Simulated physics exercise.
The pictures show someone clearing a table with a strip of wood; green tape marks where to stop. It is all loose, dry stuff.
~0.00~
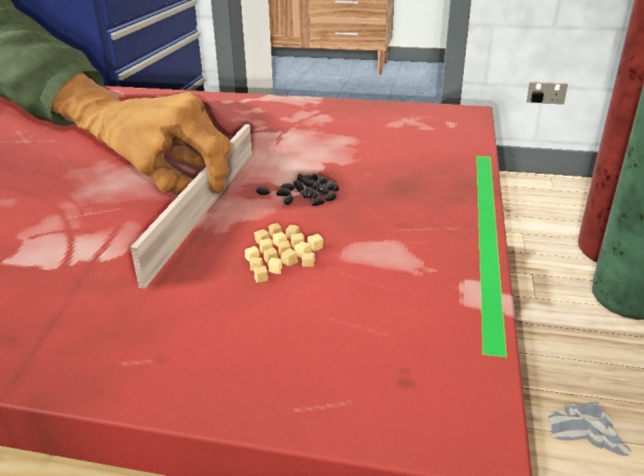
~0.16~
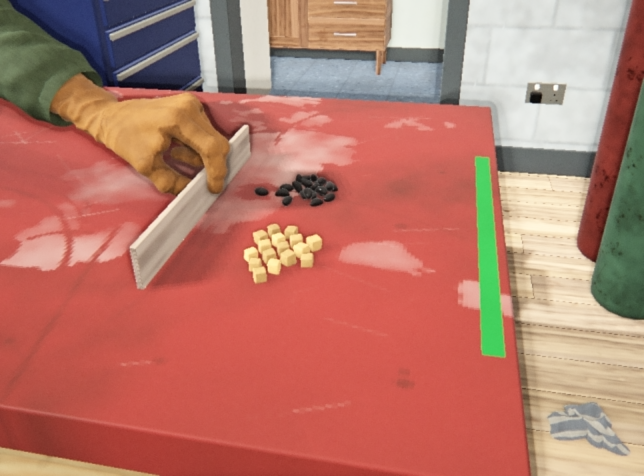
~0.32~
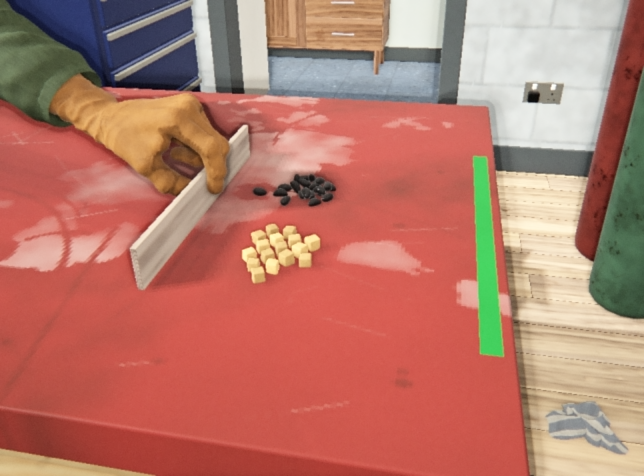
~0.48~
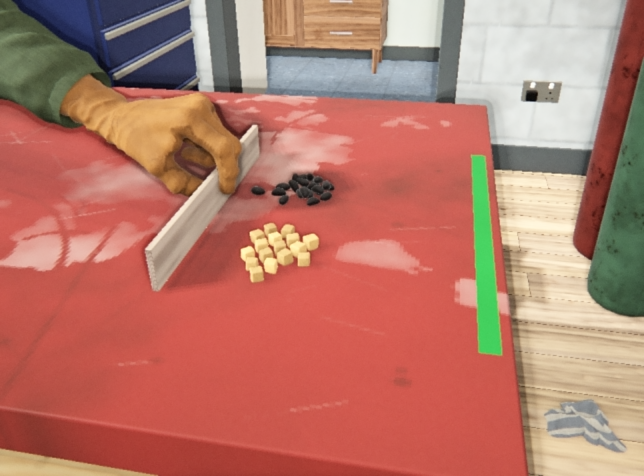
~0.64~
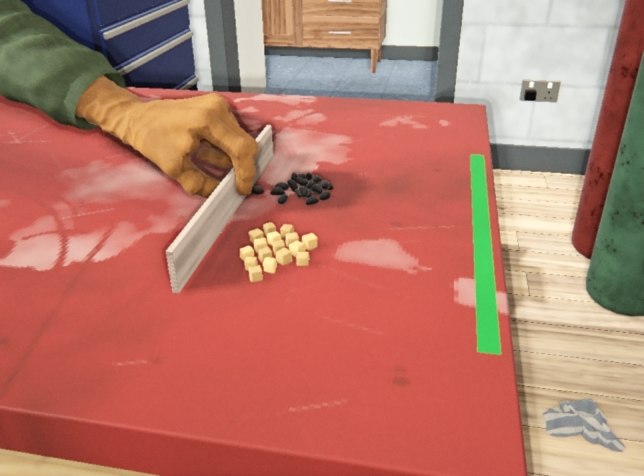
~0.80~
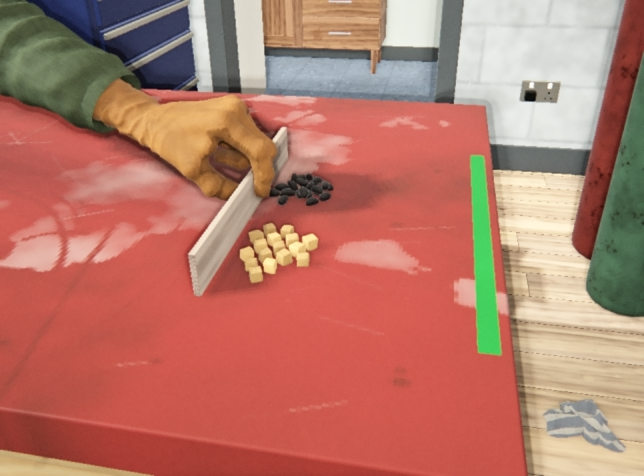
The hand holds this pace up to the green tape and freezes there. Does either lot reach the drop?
Here the near lot tumbles over the end, in part at least, and the far lot tumbles over the end, in part at least.
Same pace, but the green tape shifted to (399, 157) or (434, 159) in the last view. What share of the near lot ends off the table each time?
Near 0 % and 0 %.
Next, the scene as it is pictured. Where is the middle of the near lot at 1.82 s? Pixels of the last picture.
Around (378, 259).
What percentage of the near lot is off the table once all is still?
Roughly 100 in a hundred.
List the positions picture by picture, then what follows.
In the first frame, strip of wood (148, 255), at rest; green tape (484, 163), right by the edge; edge at (507, 236); near lot (285, 249), a few small wooden cubes; far lot (316, 188), a few black beans.
In the second frame, strip of wood (147, 255), at rest; far lot (315, 189).
In the third frame, strip of wood (147, 256); near lot (282, 249).
In the fourth frame, strip of wood (162, 257); far lot (311, 188).
In the fifth frame, strip of wood (181, 259); near lot (279, 248).
In the sixth frame, strip of wood (203, 262); green tape (478, 162); edge at (501, 235); near lot (279, 249); far lot (310, 188), about a tenth pushed along.
By 1.82 s, strip of wood still moving, near (371, 187); near lot all on the table, its front near (394, 269); far lot all on the table, its front near (419, 195).
By 2.86 s, strip of wood stopped at the green tape; near lot roughly half over the edge; far lot the larger part over the edge.
By 3.14 s, strip of wood stopped at the green tape; near lot every one over the edge; far lot almost all over the edge.
When it is over (3.3 s), strip of wood stopped at the green tape; near lot every one over the edge; far lot almost all over the edge.
